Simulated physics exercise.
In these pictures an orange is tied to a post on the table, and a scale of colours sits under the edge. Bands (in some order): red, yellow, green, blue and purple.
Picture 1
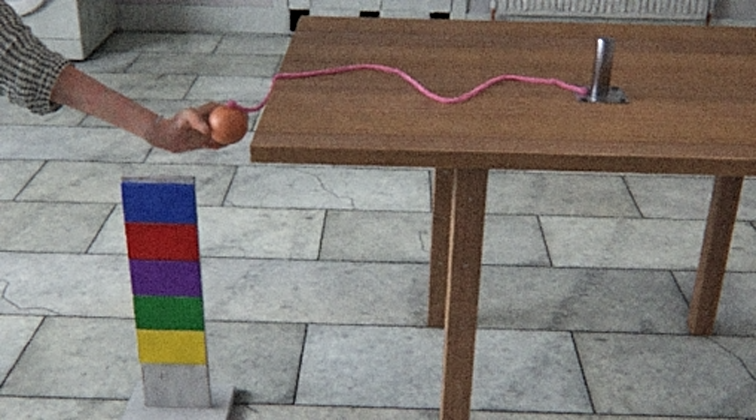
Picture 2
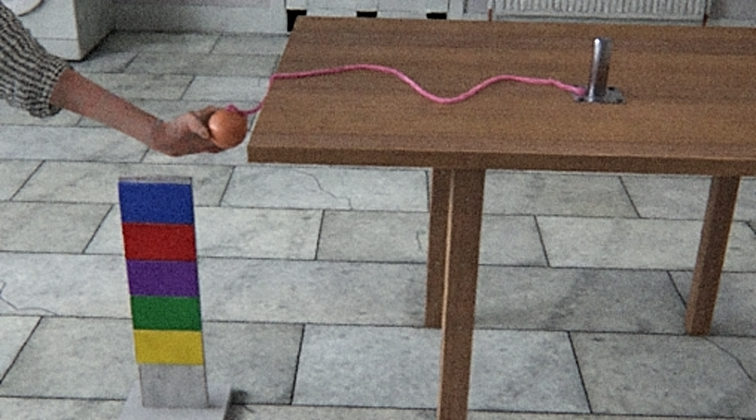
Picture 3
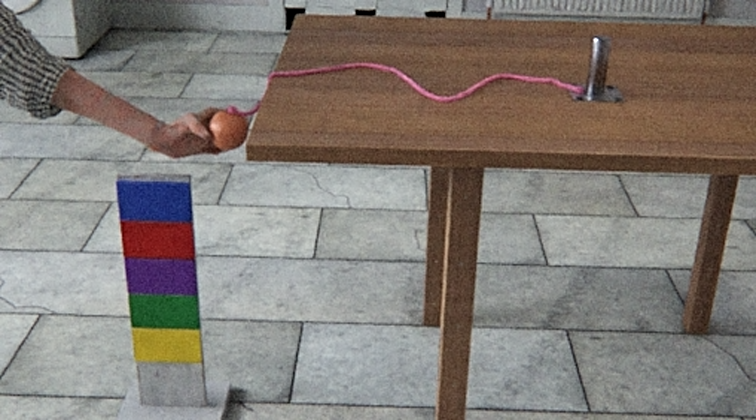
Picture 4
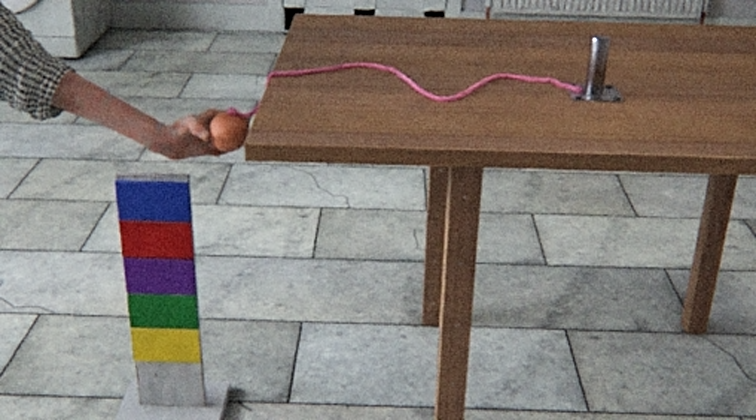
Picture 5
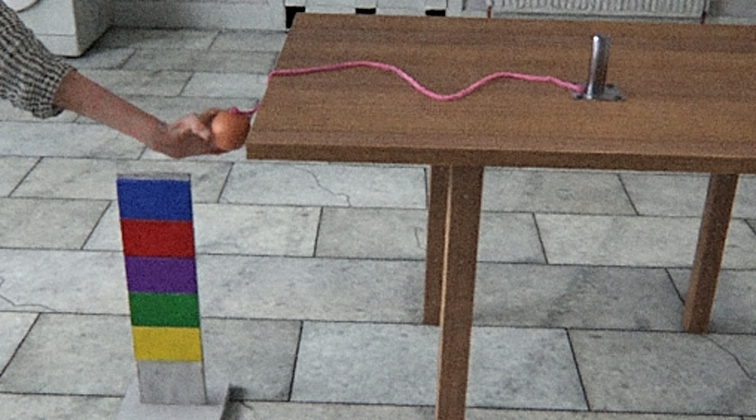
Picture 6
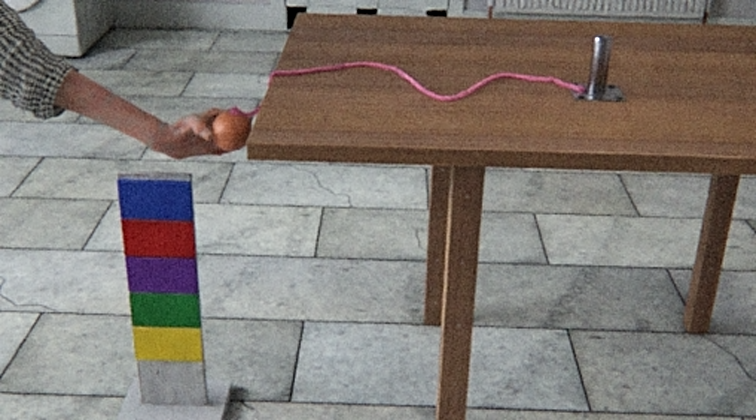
An orange stayed almost still in a person's hand just off the left edge of a wooden table, tied by a slack pink cord to a metal post, beside an upright strip of coloured bands.
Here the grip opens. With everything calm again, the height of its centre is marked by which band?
By the purple band.
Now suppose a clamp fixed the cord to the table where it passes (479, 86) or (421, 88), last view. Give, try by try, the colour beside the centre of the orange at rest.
For the first place it's red, and for the second blue.
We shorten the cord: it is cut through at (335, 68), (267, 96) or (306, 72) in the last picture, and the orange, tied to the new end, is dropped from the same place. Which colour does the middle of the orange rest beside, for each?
First cut: No band; second: Red; third: Blue.
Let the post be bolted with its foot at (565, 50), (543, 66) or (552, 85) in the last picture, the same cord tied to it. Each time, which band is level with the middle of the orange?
Going case by case, it's purple, green and finally green.
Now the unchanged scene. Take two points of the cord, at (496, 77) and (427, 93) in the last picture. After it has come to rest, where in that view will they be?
They end up around (470, 85) and around (350, 79).
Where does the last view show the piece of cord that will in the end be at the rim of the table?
Roughly (394, 68).
Early on, orange near (311, 277); level with purple.
Midway, orange near (260, 274); level with purple.
Finally, orange near (272, 277); level with purple. At purple.
